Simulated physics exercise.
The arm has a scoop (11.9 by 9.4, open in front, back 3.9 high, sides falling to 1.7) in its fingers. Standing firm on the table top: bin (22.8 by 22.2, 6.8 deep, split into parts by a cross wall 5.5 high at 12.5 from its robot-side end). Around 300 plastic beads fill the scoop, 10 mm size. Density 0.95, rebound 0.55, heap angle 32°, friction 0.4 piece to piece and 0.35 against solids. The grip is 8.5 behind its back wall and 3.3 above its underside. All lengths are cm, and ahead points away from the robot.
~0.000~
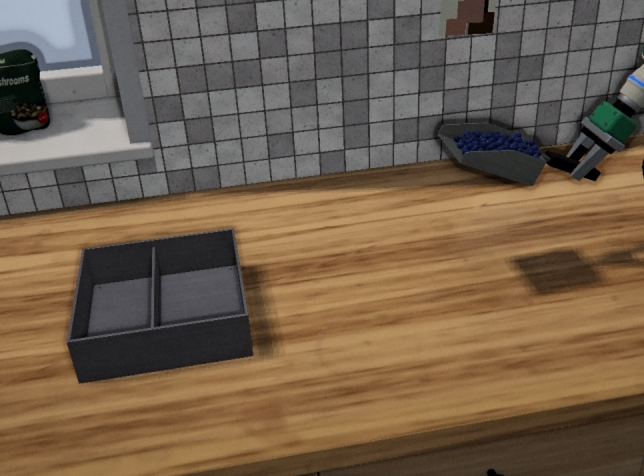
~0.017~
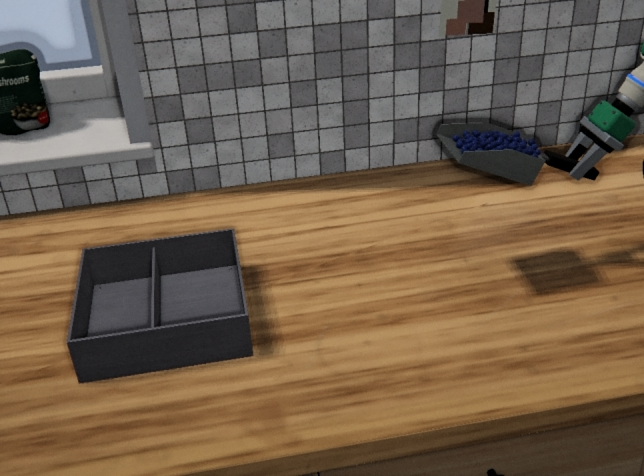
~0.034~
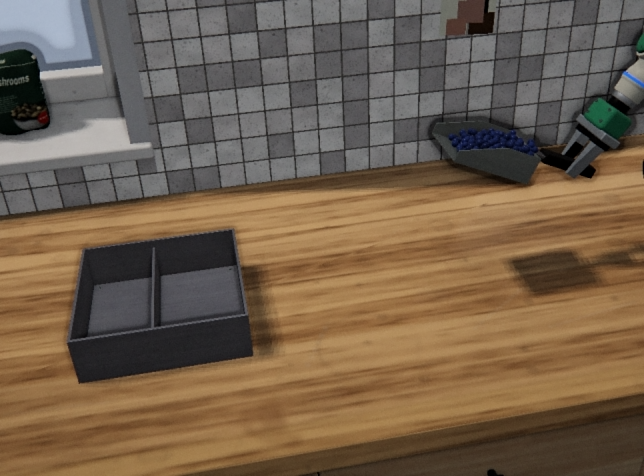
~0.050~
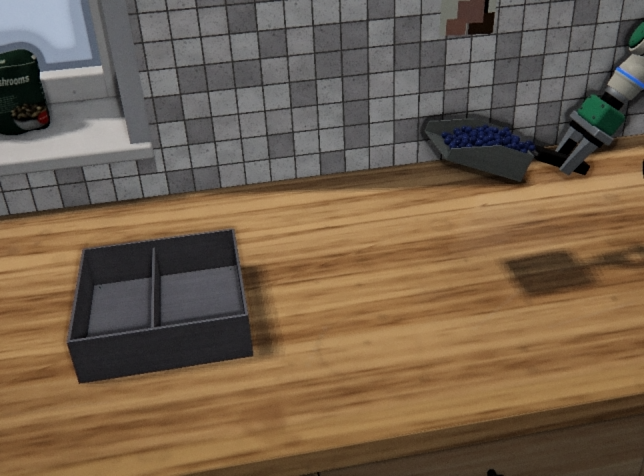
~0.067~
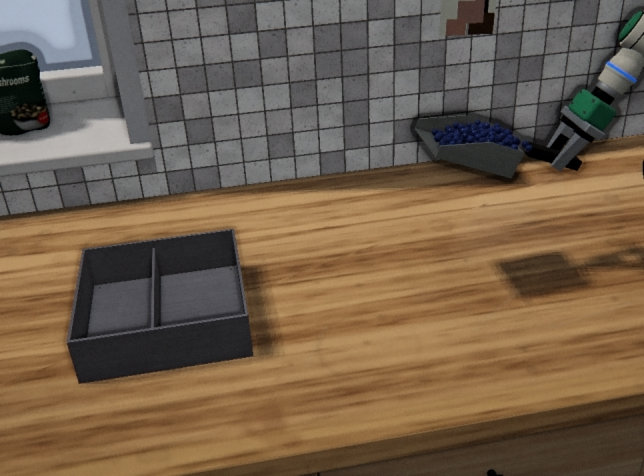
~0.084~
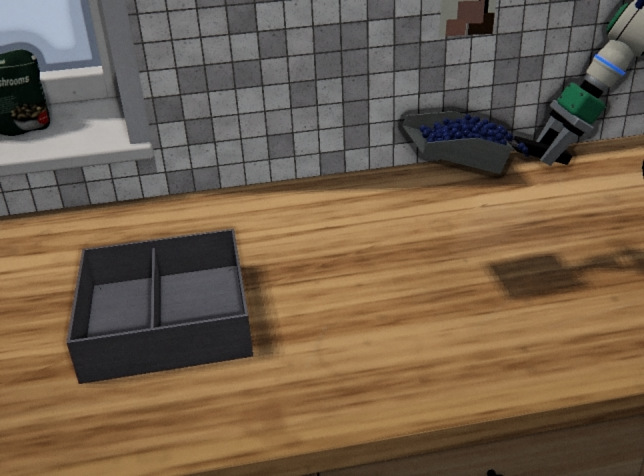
A robotic arm with green and white parts grips a dark grey scoop of small blue beads at the upper right, above a wooden kitchen counter seen from a raised, fixed viewpoint. A dark, open two-part box sits at left before a grey tiled wall, with a dark green package on the windowsill. The arm carries the scoop slowly a short way left and slightly upward, its shadow shifting left.
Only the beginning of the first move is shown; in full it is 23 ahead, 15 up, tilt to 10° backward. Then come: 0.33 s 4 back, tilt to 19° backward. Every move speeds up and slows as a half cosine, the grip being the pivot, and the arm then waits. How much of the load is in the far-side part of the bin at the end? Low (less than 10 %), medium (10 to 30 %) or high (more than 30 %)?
Answer: High; more than 30 % of the plastic beads finish in the far-side part of the bin.
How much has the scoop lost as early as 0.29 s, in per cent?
About 30 per cent by then.
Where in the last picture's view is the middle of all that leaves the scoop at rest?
Near (135, 318).
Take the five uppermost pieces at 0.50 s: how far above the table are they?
About 36 cm.
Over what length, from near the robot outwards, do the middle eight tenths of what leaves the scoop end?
Roughly 30 cm.
After 0.29 s, tilted 10° backward, highest piece 35 above the table; 210 on the scoop, 2 on the table or floor, 93 in flight or on a rim.
After 0.50 s, tilted 17° backward, highest piece 36 above the table; 37 in the far-side part, 32 on the scoop, 5 on the table or floor, 3 in the robot-side part, 228 in flight or on a rim.
After 0.80 s, tilted 19° backward, highest piece 33 above the table; 153 in the far-side part, 70 in the robot-side part, 31 on the table or floor, 30 on the scoop, 21 in flight or on a rim.
After 1.85 s, tilted 19° backward, highest piece 33 above the table; 152 in the far-side part, 70 in the robot-side part, 53 on the table or floor, 30 on the scoop.
In the end, 152 in the far-side part, 70 in the robot-side part, 53 on the table or floor, 30 on the scoop. That is 50 % in the far-side part of the bin.
